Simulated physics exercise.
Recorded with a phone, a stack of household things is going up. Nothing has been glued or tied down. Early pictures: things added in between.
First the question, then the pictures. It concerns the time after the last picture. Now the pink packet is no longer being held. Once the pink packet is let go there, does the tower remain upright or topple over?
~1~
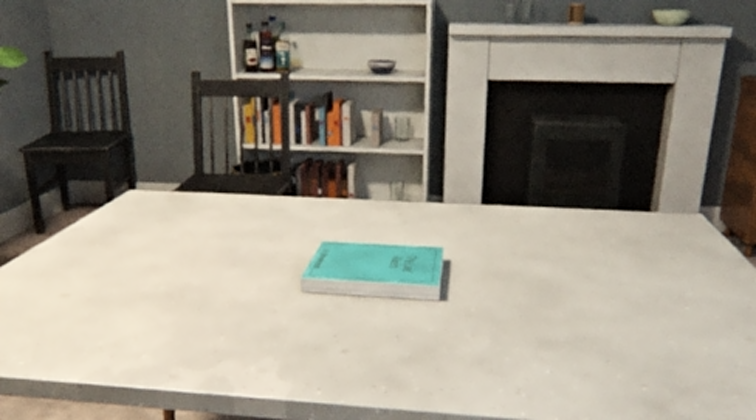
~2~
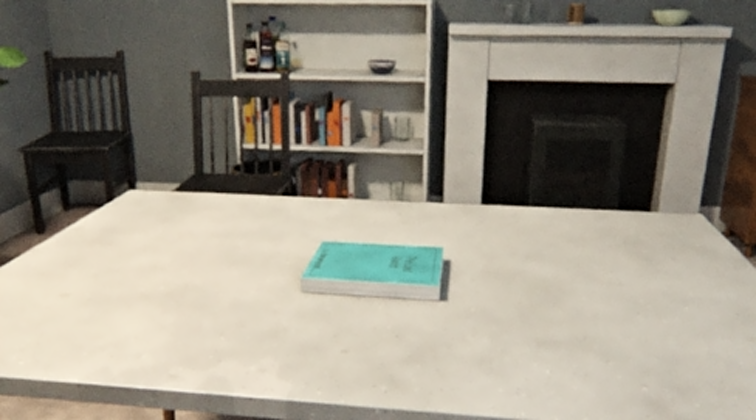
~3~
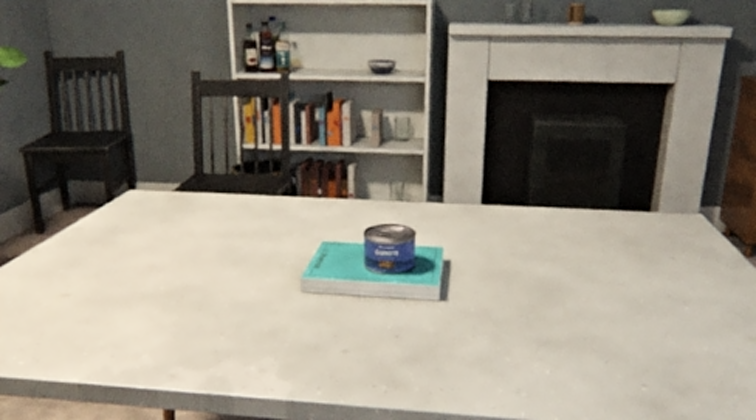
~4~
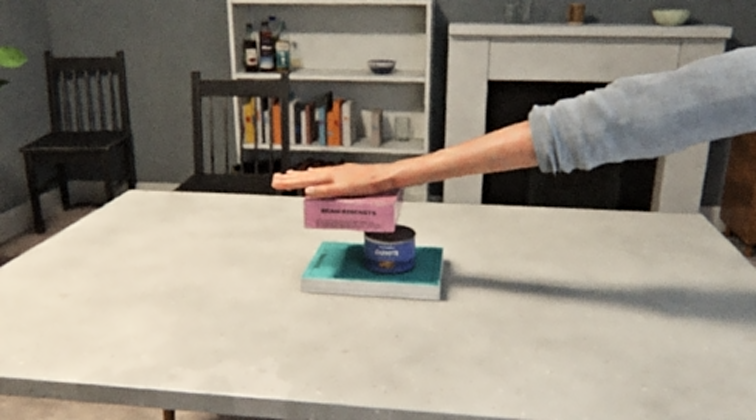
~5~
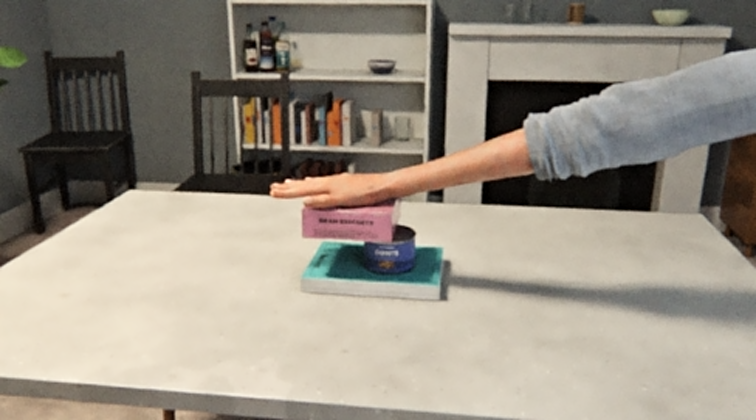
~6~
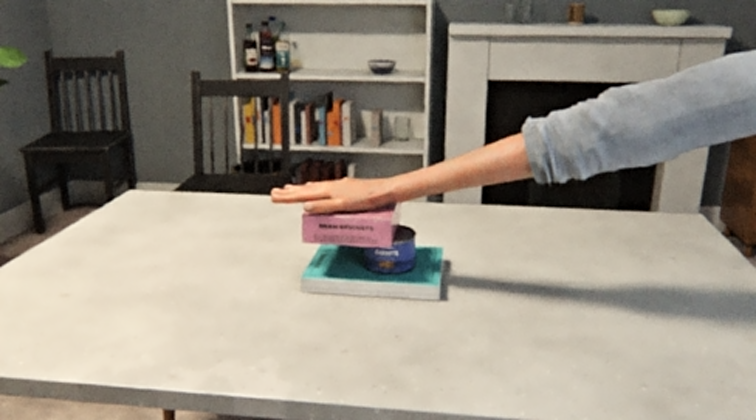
Looks like it isn't steady enough.
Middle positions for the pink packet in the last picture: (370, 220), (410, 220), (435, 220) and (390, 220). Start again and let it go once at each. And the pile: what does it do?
The pile remains standing the first time, remains standing the second time, collapses the third time and remains standing the fourth time.
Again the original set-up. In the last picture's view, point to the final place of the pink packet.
End position: Approximately (247, 258).
Then, 0.60 s on from there, pink packet now fallen.
Then, 0.80 s on from there, things are still on the move.
In the end, fallen, pink packet; the other 2 unmoved. At the end, from the last picture's camera, pink packet near (247, 258). The pile loses its balance.
